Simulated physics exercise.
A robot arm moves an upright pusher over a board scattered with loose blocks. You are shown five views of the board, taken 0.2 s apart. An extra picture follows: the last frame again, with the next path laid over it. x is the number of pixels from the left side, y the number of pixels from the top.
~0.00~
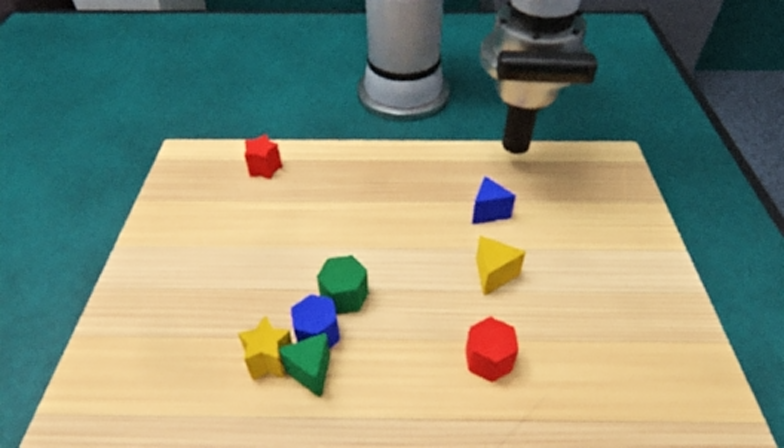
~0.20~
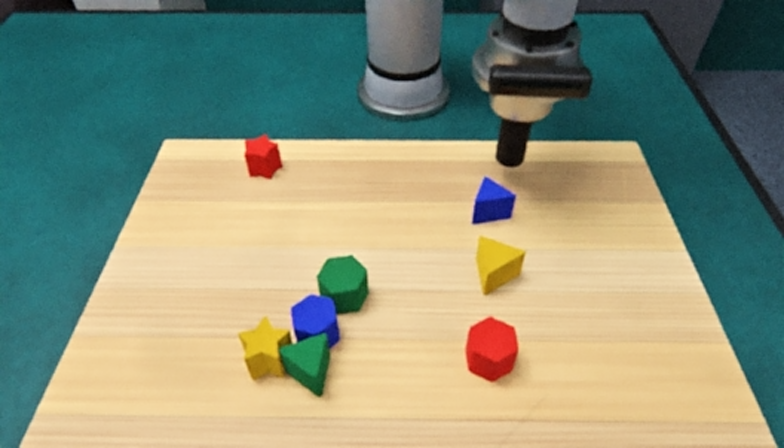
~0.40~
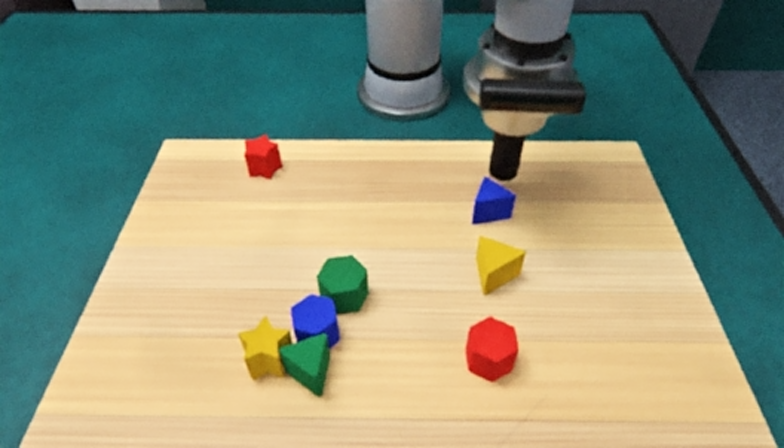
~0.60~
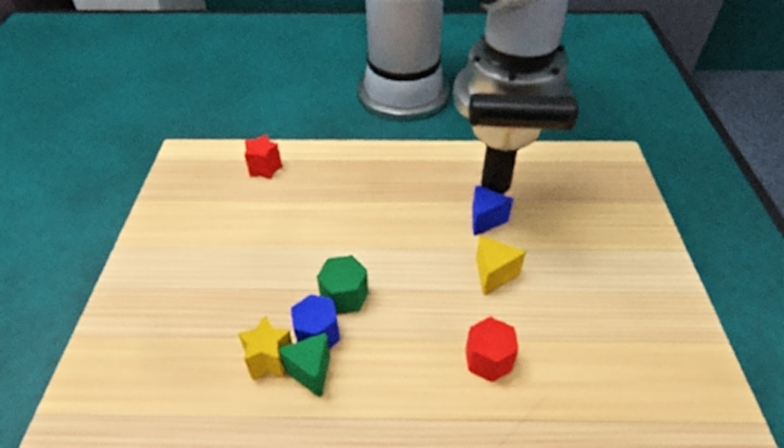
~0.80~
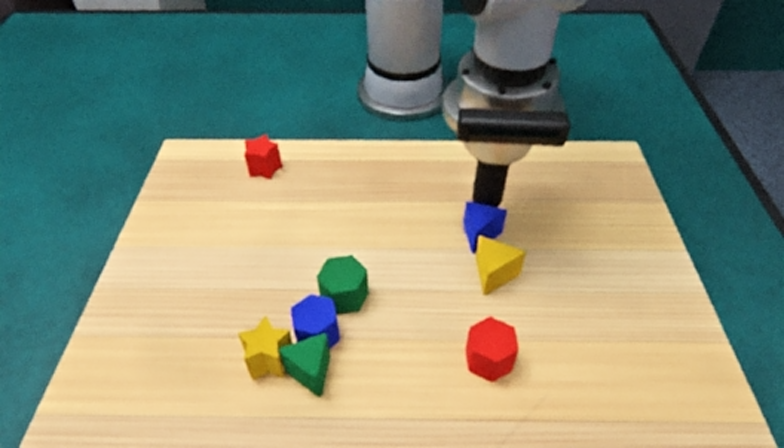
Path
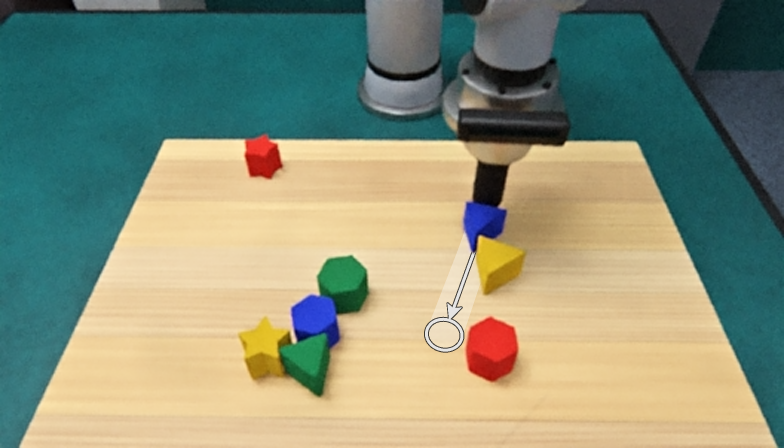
A robot arm with a dark upright pusher works over a pale wooden board on a green surface, seen from above by a still camera. A red star sits upper left; a green hexagon, blue hexagon, green triangle and yellow star cluster lower left, with a yellow triangle and red hexagon right. The pusher moves down and slightly left, nudging the blue triangle toward the yellow one.
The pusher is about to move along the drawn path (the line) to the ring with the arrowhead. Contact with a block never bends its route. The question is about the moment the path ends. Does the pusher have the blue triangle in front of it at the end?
The answer is yes.
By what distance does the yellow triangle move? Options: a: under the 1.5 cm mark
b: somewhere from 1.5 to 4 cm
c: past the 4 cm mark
The one that fits is b, somewhere from 1.5 to 4 cm.
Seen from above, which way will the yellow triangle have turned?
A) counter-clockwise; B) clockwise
(A)
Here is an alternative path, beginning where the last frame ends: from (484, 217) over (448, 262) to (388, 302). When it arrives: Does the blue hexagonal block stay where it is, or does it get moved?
Once the path ends, it is where it was.
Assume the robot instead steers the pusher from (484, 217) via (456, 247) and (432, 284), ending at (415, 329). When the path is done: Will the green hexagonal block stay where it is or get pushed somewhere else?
It ends up on the same spot.
Path on the board, from (484, 217) directly to (444, 334).
What follows on the original path. One third of the way, pusher (476, 236); blue triangle (466, 251); yellow triangle (496, 264), turned 60° anticlockwise.
Two thirds of the way, pusher (462, 274); blue triangle (456, 296), turned 25° anticlockwise; yellow triangle (497, 278), turned 95° anticlockwise.
At the end, pusher (446, 318); blue triangle (439, 342); red hexagonal block in place; yellow triangle (497, 278), turned 95° anticlockwise.
